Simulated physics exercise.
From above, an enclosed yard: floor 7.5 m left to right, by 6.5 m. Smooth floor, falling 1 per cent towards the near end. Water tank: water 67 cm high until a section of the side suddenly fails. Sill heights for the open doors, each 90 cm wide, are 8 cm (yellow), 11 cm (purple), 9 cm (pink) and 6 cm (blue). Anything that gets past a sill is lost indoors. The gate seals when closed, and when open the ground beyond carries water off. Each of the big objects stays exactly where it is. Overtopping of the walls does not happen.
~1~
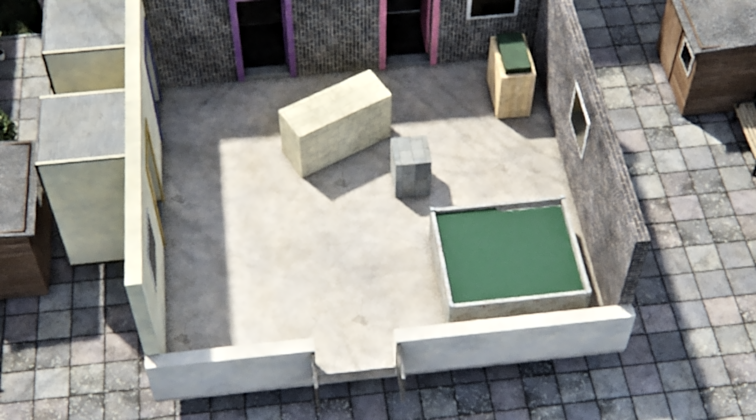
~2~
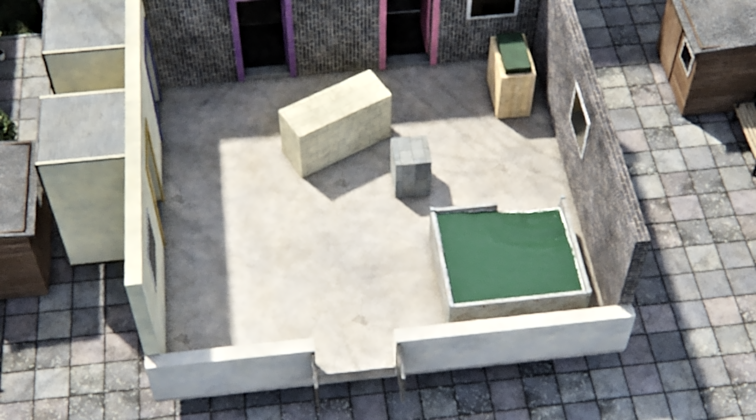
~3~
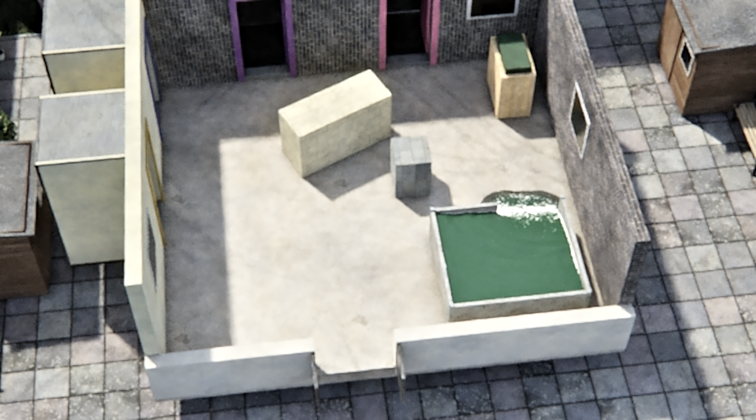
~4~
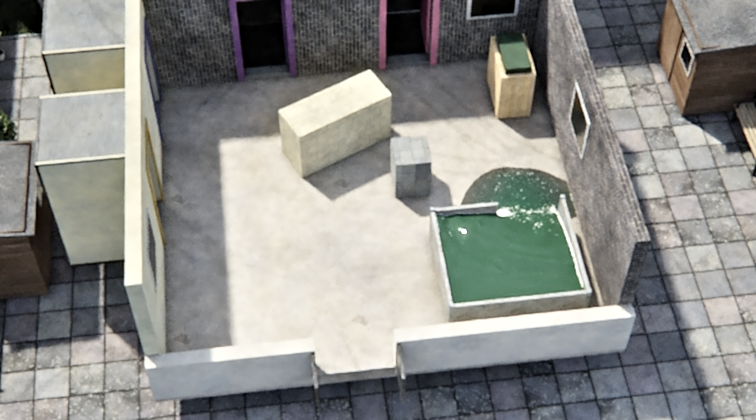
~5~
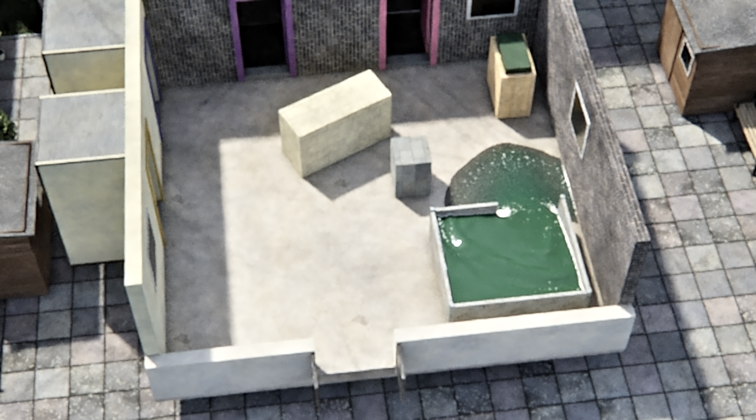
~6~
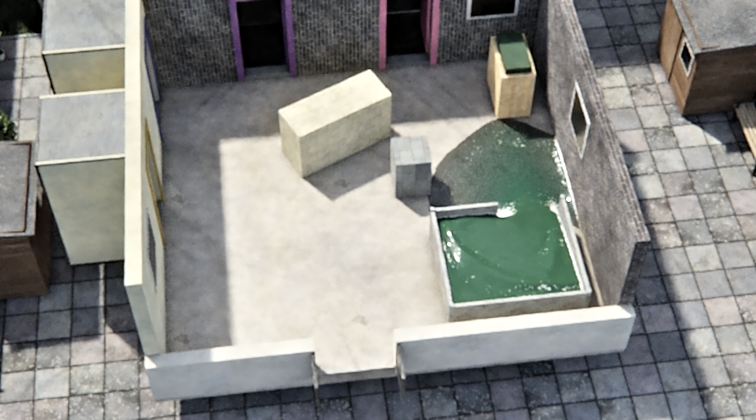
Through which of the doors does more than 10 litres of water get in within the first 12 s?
The yellow door does not let in more than 10 litres; the purple door does not let in more than 10 litres; the pink door lets in more than 10 litres; the blue door lets in more than 10 litres.
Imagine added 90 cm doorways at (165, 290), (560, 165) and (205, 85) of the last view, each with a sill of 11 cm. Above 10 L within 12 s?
So, in the order given, it's shy of the mark, then beyond the mark, then shy of the mark.
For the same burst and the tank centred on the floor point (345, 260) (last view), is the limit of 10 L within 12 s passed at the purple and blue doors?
Purple gets no more than that, blue gets no more than that.
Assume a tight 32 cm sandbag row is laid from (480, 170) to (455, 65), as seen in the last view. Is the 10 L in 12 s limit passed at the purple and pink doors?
Purple within the limit, pink within the limit.
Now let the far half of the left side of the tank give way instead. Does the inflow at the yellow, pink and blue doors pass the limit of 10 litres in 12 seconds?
For yellow, too much; for pink, too little; for blue, too much.
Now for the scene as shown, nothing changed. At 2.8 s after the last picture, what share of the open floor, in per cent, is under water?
I'd say around 35 %.
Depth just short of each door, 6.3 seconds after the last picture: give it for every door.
In centimetres, the yellow door has 8, the purple door 5, the pink door 14 and the blue door 9.
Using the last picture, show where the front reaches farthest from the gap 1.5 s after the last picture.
Location: Approx. (370, 72) in the last view.
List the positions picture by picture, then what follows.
The first frame shows the water tank at (508, 252) is whole and still, 67 cm deep.
In the second frame, the front is at a hidden place, 0.6 m from the gap on the water tank's far side; 0.3 m2 of floor is under water; 67 cm left at the back of the water tank.
In the third frame, the front is at (494, 197), 0.9 m from the gap on the water tank's far side; 0.9 m2 of floor is under water; 67 cm left at the back of the water tank.
In the fourth frame, the front is at (495, 174), 1.3 m from the gap on the water tank's far side; 2.0 m2 of floor is under water; 67 cm left at the back of the water tank.
In the fifth frame, the front is at (498, 148), 1.9 m from the gap on the water tank's far side; 3.3 m2 of floor is under water; 67 cm left at the back of the water tank.
In the sixth frame, water pours out on the water tank's far side and has run 2.5 m, to (511, 123); typically 6 cm deep outside, 61 cm at the water tank's back.
Then, 0.7 s after the last picture water covers 20 % of the floor and is deepest (39 cm) near (529, 119); yellow door not reached, purple door not reached, pink door not reached, blue door not reached.
Then, 1.5 s after the last picture water covers 25 % of the floor and is deepest (48 cm) near (530, 57); yellow door not reached, purple door not reached, pink door 19 cm at the sill, 6 L in, blue door not reached.
Then, 2.8 s after the last picture water covers 35 % of the floor and is deepest (30 cm) near (387, 118); yellow door not reached, purple door 6 cm at the sill, 0 L in, pink door 13 cm at the sill, 58 L in, blue door not reached.
Then, 6.3 s after the last picture water covers 75 % of the floor and is deepest (16 cm) near (434, 114); yellow door 8 cm at the sill, 0 L in, purple door 5 cm at the sill, 0 L in, pink door 14 cm at the sill, 130 L in, blue door 9 cm at the sill, 96 L in.
Then, 11.3 s after the last picture water covers 95 % of the floor and is deepest (13 cm) near (168, 378); yellow door 5 cm at the sill, 0 L in, purple door 2 cm at the sill, 0 L in, pink door 6 cm at the sill, 141 L in, blue door 6 cm at the sill, 146 L in.
